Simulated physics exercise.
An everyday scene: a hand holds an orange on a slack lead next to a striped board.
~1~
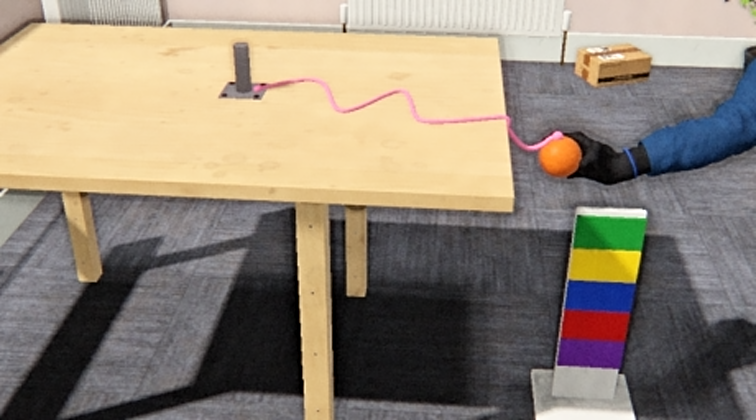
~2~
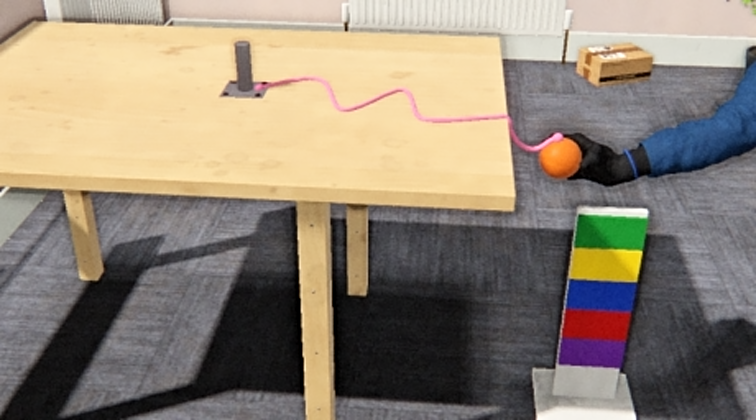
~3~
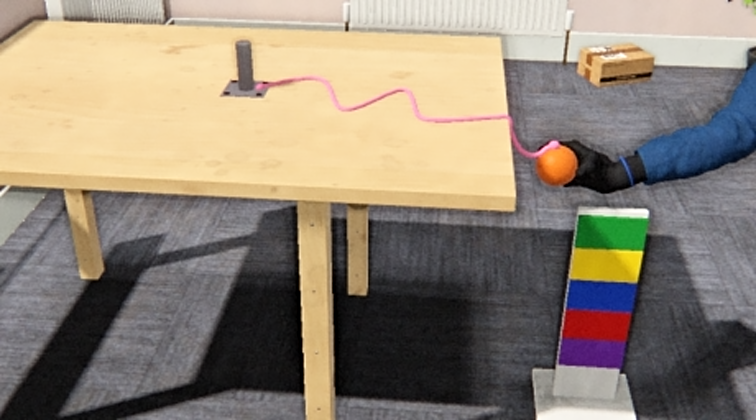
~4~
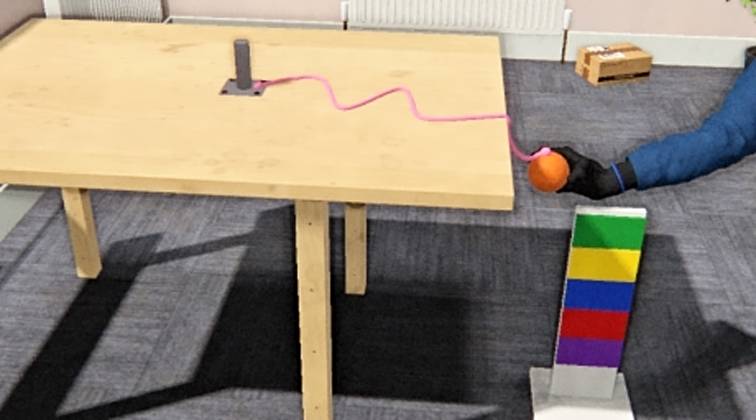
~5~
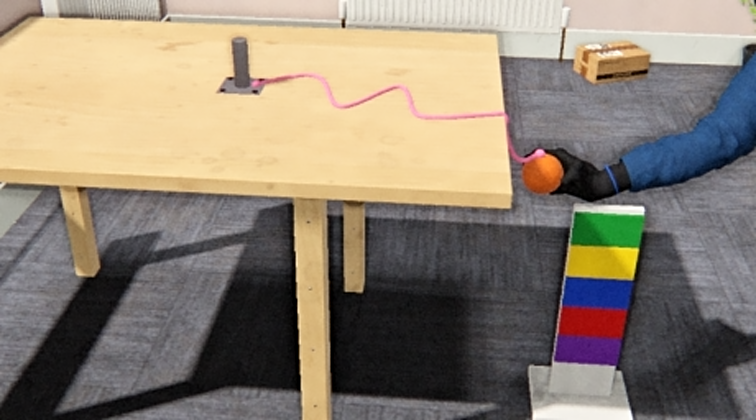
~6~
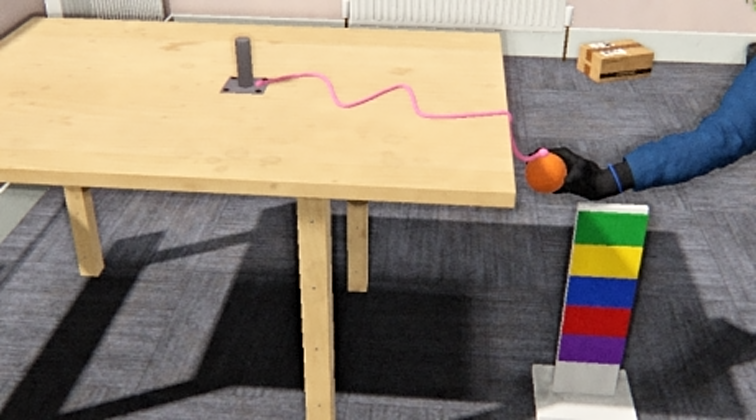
In a carpeted room, a gloved hand holds an orange ball beside a wooden table, tied by a slack pink cord to a metal post on top, and shifts it slightly left and down near a striped multicoloured stand.
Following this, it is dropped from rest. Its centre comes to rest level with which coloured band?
With the red one.
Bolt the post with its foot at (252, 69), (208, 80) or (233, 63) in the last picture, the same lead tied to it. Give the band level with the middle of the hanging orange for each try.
Red; blue; blue.
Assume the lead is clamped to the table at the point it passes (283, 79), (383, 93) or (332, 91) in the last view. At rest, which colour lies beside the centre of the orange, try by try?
In order: Red; yellow; blue.
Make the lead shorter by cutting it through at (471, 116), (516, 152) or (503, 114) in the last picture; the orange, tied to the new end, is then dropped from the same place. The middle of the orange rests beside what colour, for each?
For the first: Green; for the second: Blue; for the third: Yellow.
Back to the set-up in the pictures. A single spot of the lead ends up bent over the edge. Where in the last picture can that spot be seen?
Around (411, 93).
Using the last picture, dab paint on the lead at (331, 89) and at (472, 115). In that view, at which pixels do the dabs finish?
Point one: (362, 94); point two: (498, 208).
A little later, orange near (477, 306); level with red.
Next, orange near (503, 314); level with red.
When it is over, orange near (487, 312); level with red. The lead holds its middle at red.
